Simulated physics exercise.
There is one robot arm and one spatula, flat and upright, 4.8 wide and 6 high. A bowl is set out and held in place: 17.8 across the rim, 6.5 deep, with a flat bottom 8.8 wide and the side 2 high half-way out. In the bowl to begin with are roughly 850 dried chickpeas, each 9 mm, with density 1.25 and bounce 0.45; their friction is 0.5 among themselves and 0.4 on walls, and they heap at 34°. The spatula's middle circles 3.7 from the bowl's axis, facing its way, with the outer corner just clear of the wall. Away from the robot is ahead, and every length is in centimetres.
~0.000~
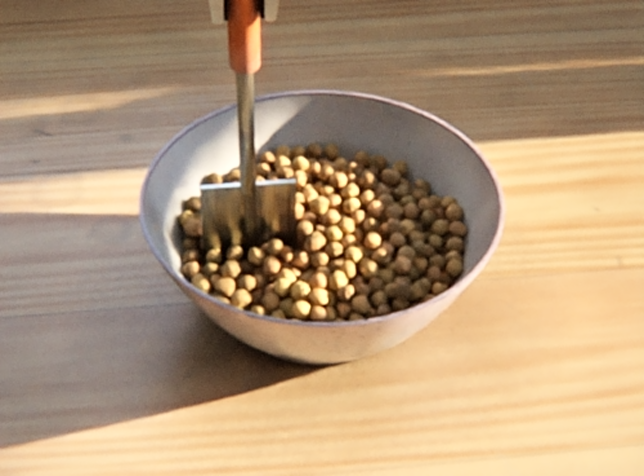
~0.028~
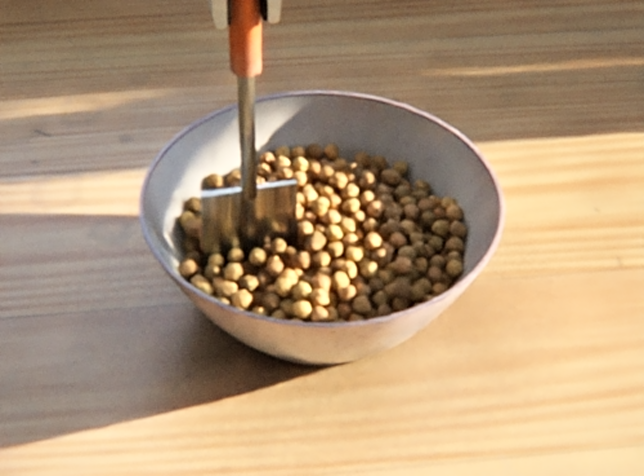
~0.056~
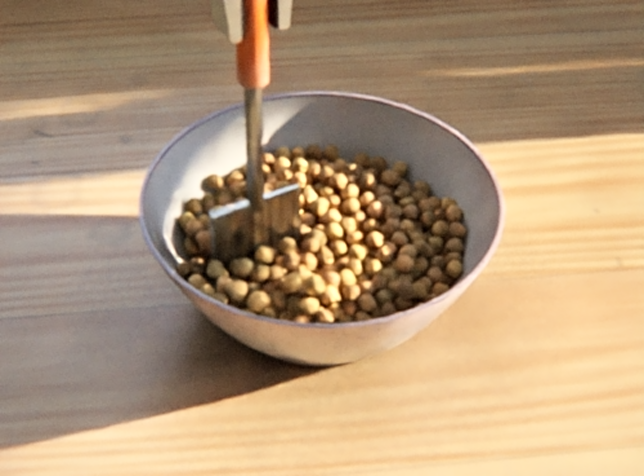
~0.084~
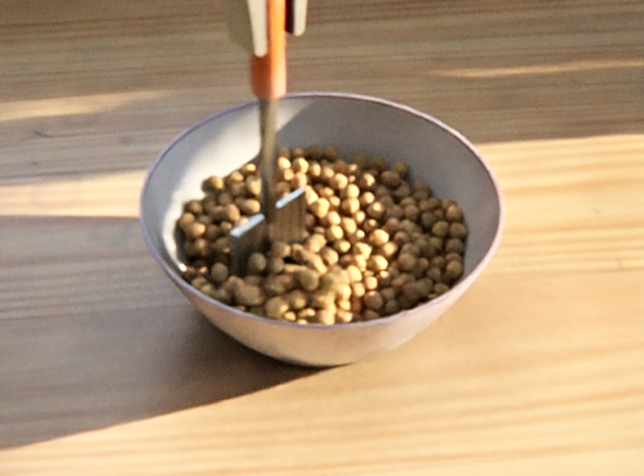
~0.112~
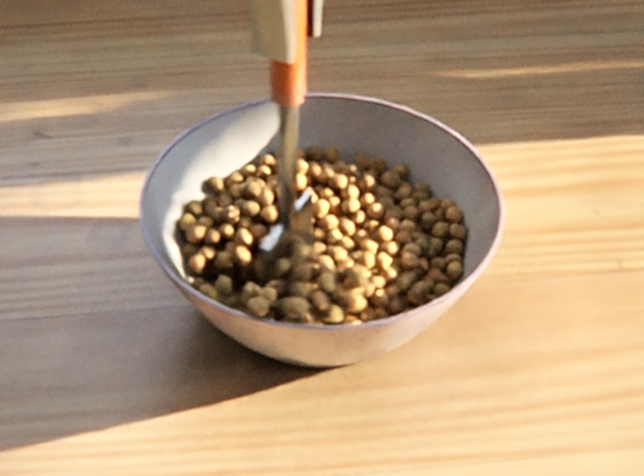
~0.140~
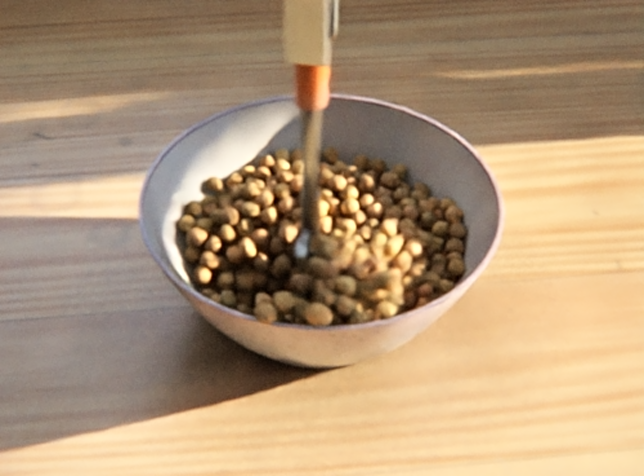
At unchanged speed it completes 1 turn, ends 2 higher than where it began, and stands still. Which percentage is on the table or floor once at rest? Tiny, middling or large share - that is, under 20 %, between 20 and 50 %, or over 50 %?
The share is tiny, under 20 %.
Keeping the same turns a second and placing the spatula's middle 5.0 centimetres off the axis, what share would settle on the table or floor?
Then about 5 per cent.
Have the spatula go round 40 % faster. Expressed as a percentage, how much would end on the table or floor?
Estimated share: Near 25 %.
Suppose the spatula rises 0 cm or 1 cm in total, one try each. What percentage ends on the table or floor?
That gives about 15 per cent and 15 per cent, in order.
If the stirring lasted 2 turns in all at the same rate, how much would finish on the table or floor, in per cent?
Roughly 20 percent would end up there.
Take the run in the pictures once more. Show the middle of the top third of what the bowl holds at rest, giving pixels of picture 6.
Estimated centre: (272, 256).
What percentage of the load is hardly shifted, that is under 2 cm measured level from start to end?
35 %.
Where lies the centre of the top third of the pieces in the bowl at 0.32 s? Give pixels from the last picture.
Somewhere around (395, 181) in the last view.
After 0.32 s, 183° round, highest piece 9 above the table; 815 in the bowl, 14 on the table or floor, 21 in flight or on the tool.
After 0.50 s, 293° round, highest piece 9 above the table; 750 in the bowl, 66 on the table or floor, 34 in flight or on the tool.
After 0.79 s, 0° round, highest piece 6 above the table; 728 in the bowl, 122 on the table or floor.
After 1.49 s, 0° round, highest piece 6 above the table; 728 in the bowl, 122 on the table or floor.
At rest, 728 in the bowl, 122 on the table or floor. That is 14 % on the table or floor.
